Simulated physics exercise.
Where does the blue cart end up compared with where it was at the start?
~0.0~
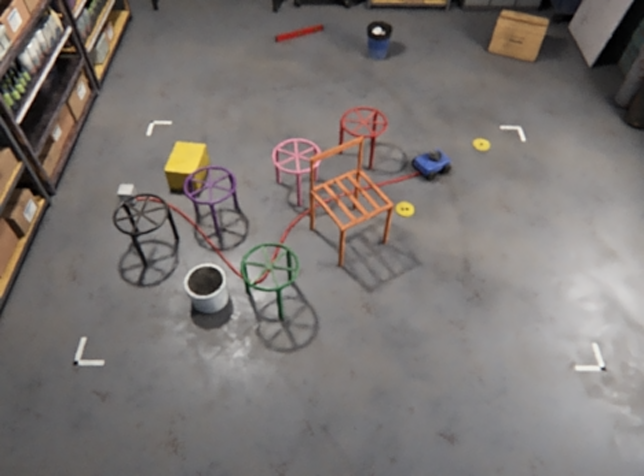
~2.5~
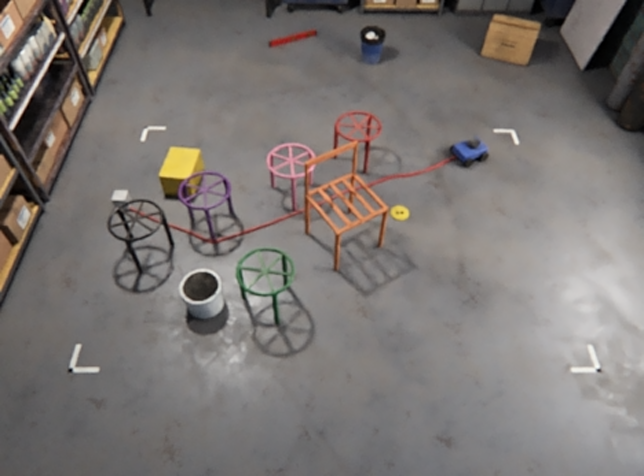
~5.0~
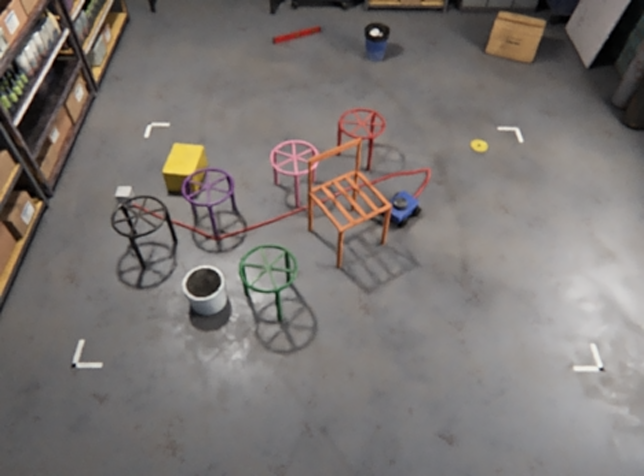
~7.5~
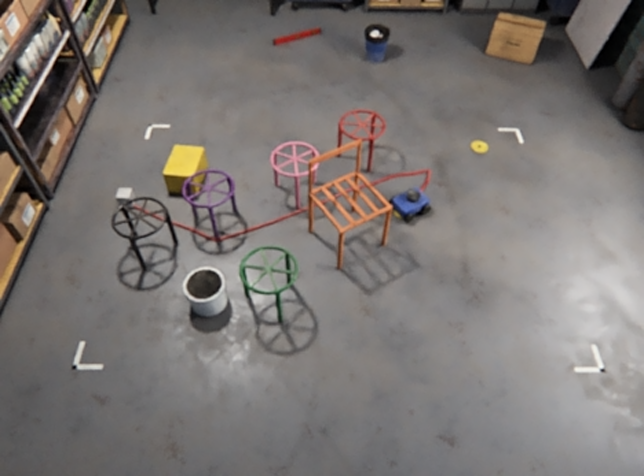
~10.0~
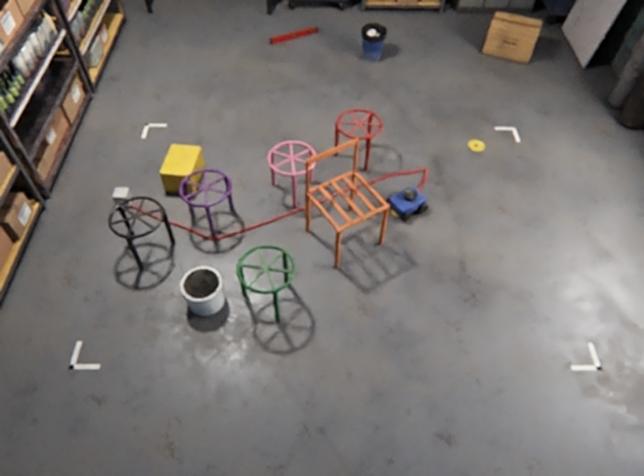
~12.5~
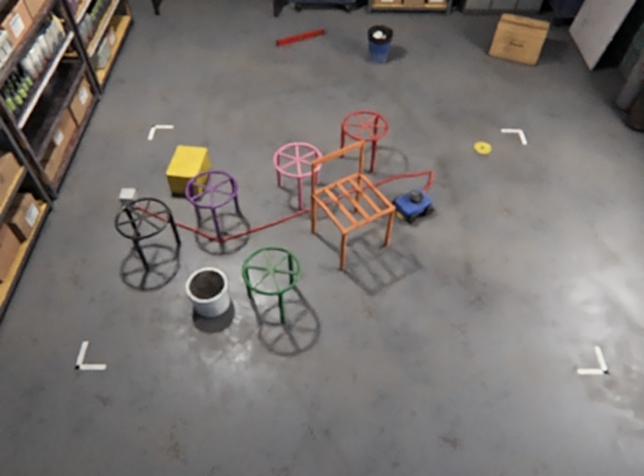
It ends a little lower and slightly to the left of where it began, close beside the right side of the orange chair.
